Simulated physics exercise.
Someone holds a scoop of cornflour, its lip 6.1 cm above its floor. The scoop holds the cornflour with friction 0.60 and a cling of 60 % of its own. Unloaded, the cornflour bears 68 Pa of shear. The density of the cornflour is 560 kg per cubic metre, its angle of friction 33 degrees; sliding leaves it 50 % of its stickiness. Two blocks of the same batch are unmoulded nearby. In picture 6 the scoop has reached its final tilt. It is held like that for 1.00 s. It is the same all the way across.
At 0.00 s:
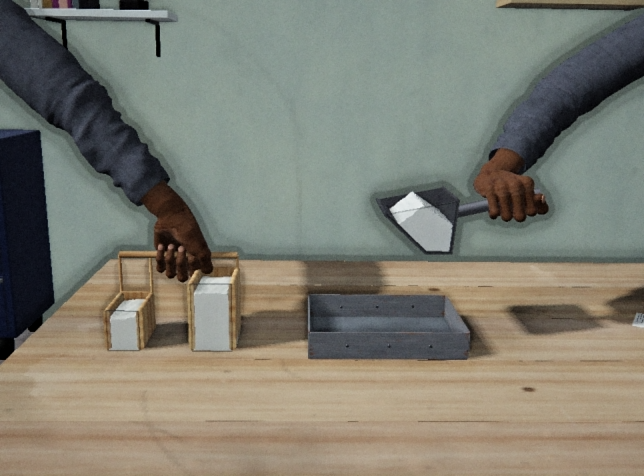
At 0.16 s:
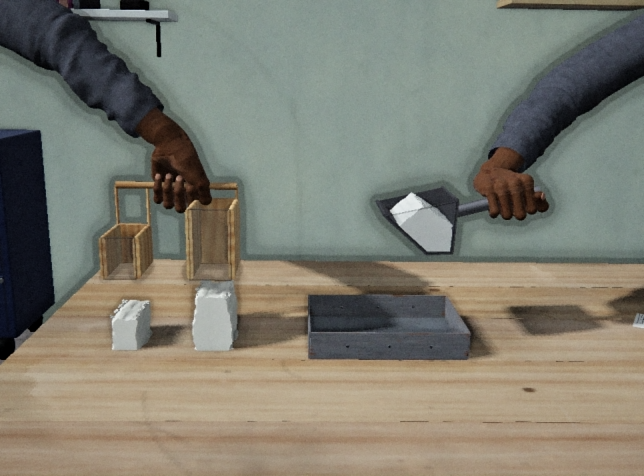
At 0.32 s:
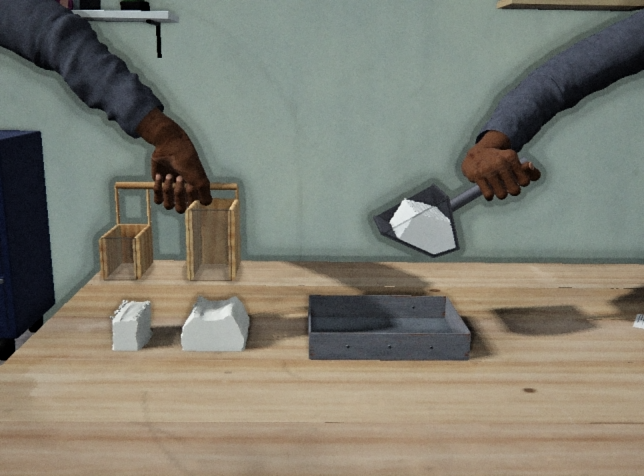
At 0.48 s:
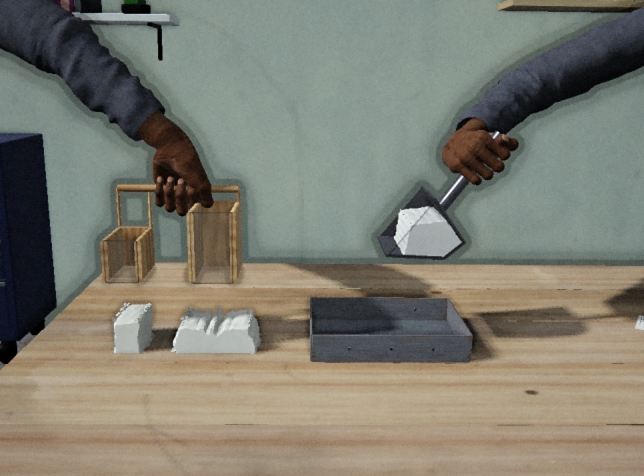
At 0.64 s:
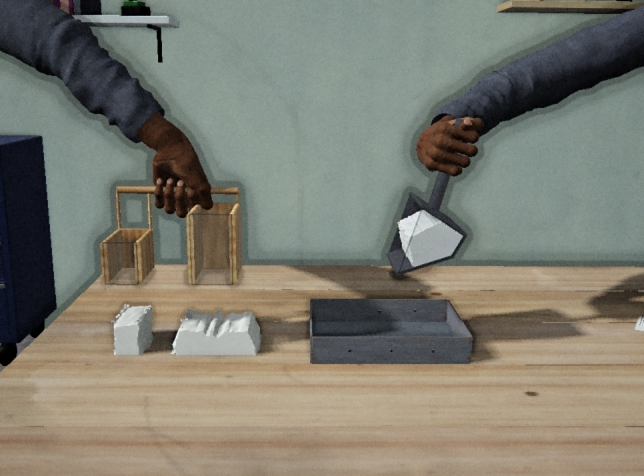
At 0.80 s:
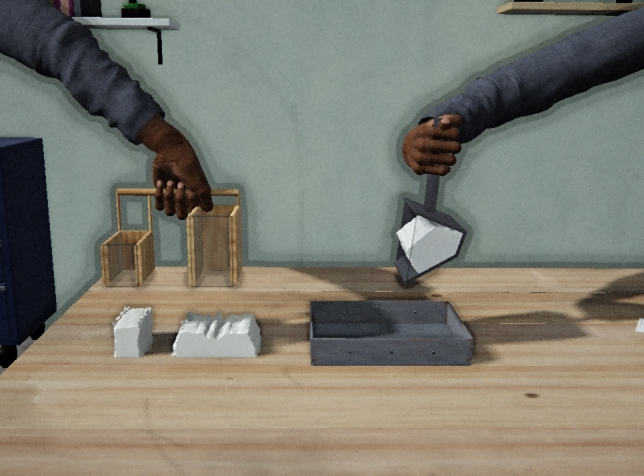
At a wooden table, one hand lifts moulds off two white blocks, the taller slumping, while another steeply tilts a filled scoop.
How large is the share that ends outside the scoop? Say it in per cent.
Expect roughly 38 %.
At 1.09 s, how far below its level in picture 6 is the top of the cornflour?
Some 0.5 cm.
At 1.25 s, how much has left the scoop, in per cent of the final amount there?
About 100 %.
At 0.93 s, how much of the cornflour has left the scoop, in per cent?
About 0 %.
By 0.93 s, the scoop is at 73 degrees and 0 % has left it.
By 1.09 s, the scoop is at 73 degrees and 36 % has left it.
By 1.25 s, the scoop is at 73 degrees and 37 % has left it.
By 1.40 s, the scoop is at 73 degrees and 37 % has left it.
By 1.60 s, at the end, the scoop is at 73 degrees and 38 % has left it.
